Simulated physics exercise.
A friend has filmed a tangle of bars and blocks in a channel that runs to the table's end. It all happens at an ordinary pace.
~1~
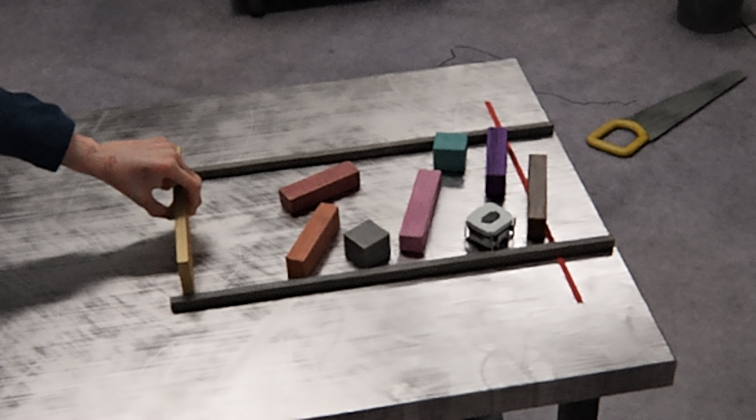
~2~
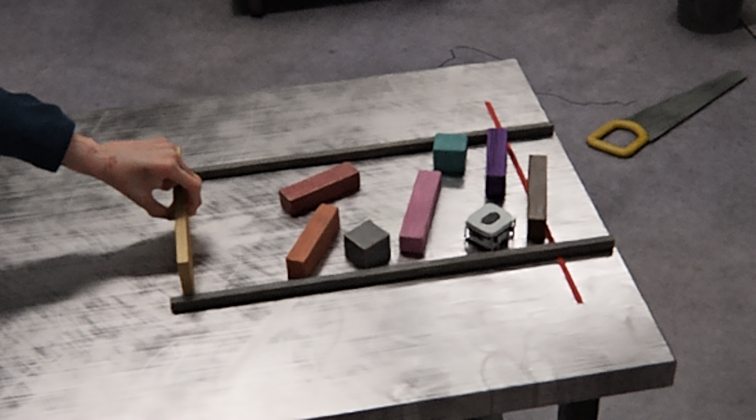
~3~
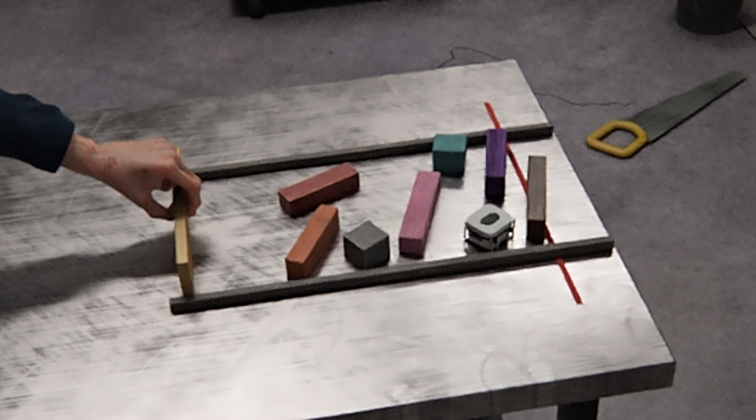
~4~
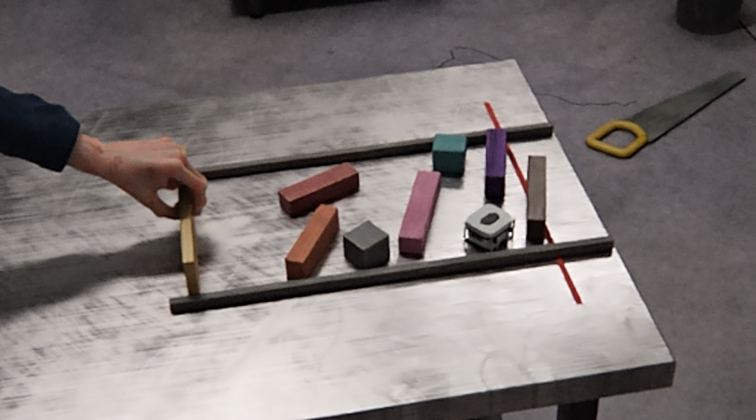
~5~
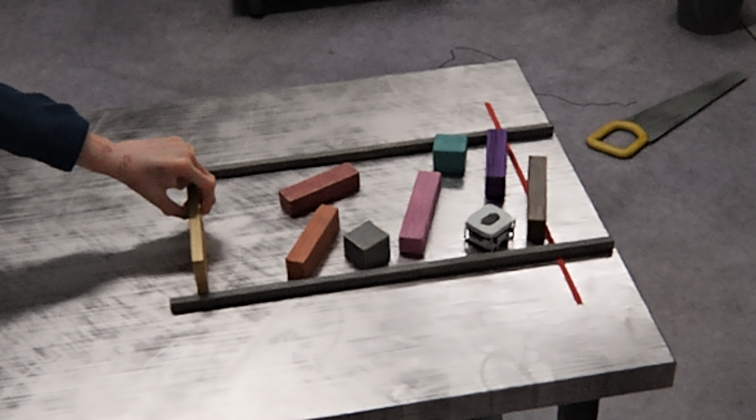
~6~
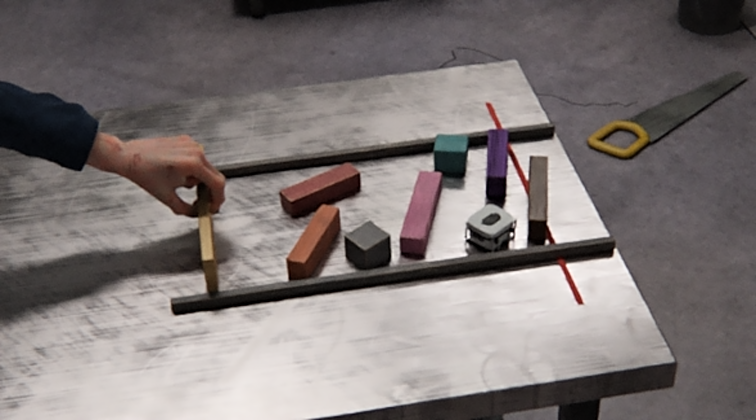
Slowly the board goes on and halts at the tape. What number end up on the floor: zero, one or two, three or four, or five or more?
Outcome: The number that fall off is three or four.
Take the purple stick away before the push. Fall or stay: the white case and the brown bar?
The white case is lost, the brown bar goes over.
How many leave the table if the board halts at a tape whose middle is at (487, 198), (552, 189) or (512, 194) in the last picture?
Down on the floor: 1, 6 and 2.
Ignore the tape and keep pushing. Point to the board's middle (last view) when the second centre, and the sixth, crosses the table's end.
About (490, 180), then (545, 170).
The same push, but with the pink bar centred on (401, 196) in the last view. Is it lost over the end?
From there it survives.
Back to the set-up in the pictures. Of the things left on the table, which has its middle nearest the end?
That is the pink bar.
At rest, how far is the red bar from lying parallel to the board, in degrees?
Near 0 degrees.
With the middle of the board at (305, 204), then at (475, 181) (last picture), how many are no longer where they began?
At the one place 2, at the other 8.
A little later, none off yet; brown bar at rest near (538, 197); purple stick at rest near (497, 162); white case at rest near (490, 229).
Next, none off yet; brown bar at rest near (542, 197); purple stick at rest near (497, 162); white case shifted a little near (510, 225).
Later still, none off yet; brown bar shifted a little near (593, 185); purple stick shifted a little near (534, 155); white case shifted well along near (589, 209).
When it is over, the number that fall off is three or four; down, white case, purple stick and brown bar.
